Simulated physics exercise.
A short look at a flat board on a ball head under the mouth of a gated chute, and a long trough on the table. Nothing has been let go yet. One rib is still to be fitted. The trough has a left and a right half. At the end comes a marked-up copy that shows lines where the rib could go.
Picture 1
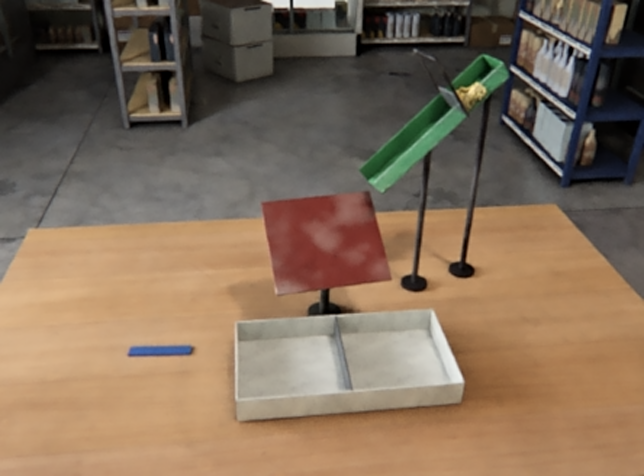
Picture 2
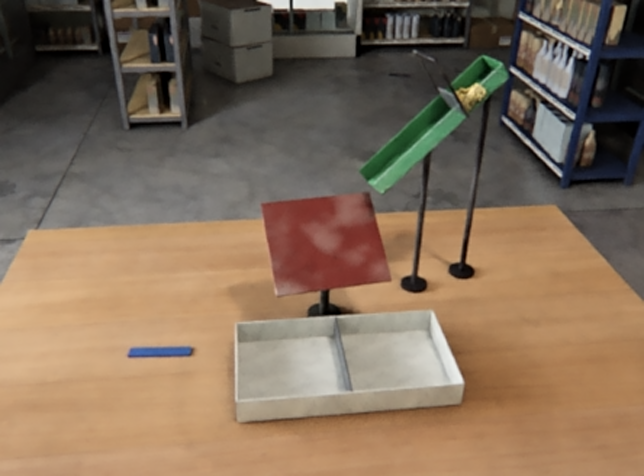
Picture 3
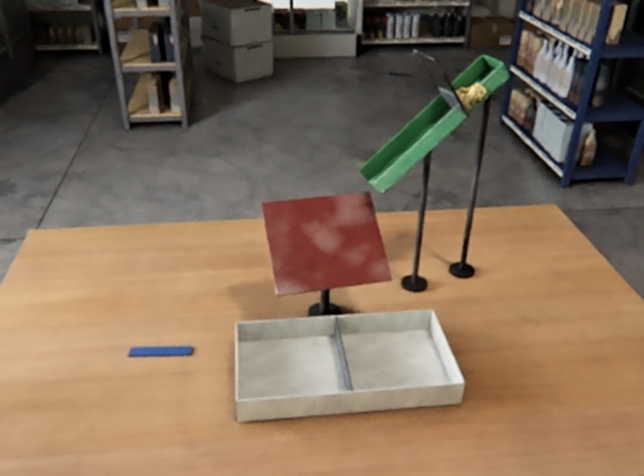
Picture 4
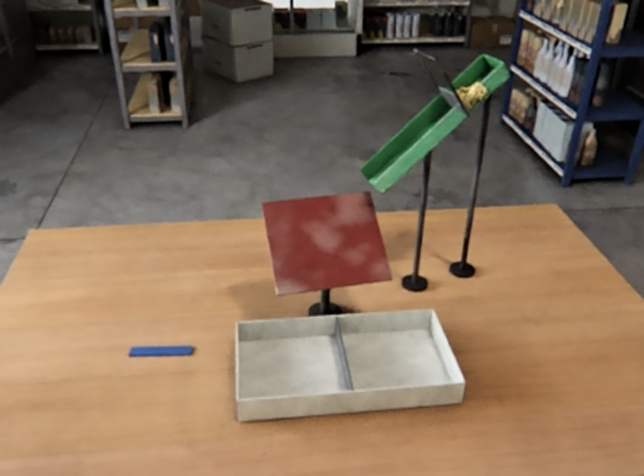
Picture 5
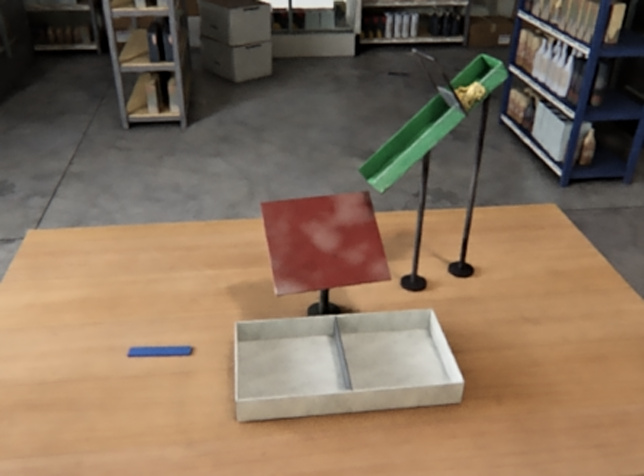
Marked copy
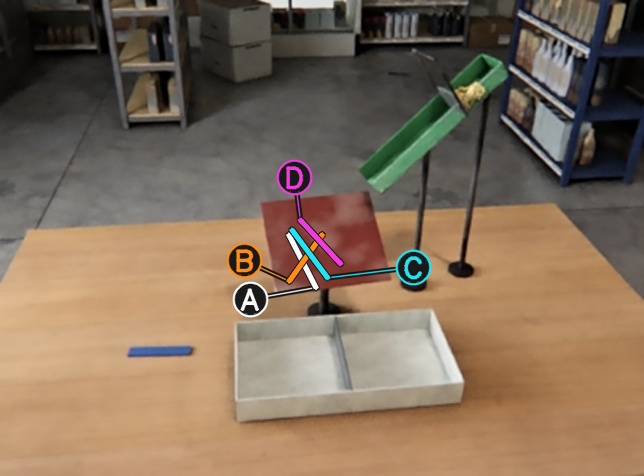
Warehouse tabletop with a green chute holding a small yellowish load above a tilted red board and empty divided tray, nothing visibly moving.
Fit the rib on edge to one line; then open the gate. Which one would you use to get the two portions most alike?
The answer is line A.
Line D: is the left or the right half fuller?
The right half.
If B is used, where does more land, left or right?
The left half.
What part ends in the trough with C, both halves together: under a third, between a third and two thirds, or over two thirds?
Over two thirds.
On the marked copy, line A from (288, 235) to (315, 287); line B from (322, 234) to (289, 281); line C from (292, 230) to (327, 277); line D from (300, 220) to (340, 263).
For line A, of what is caught, about half in the left half, about half in the right.
For line B, of what is caught, most in the left half, a small part in the right.
For line C, of what is caught, a small part in the left half, nearly all in the right.
For line D, of what is caught, a stray few in the left half, nearly all in the right.
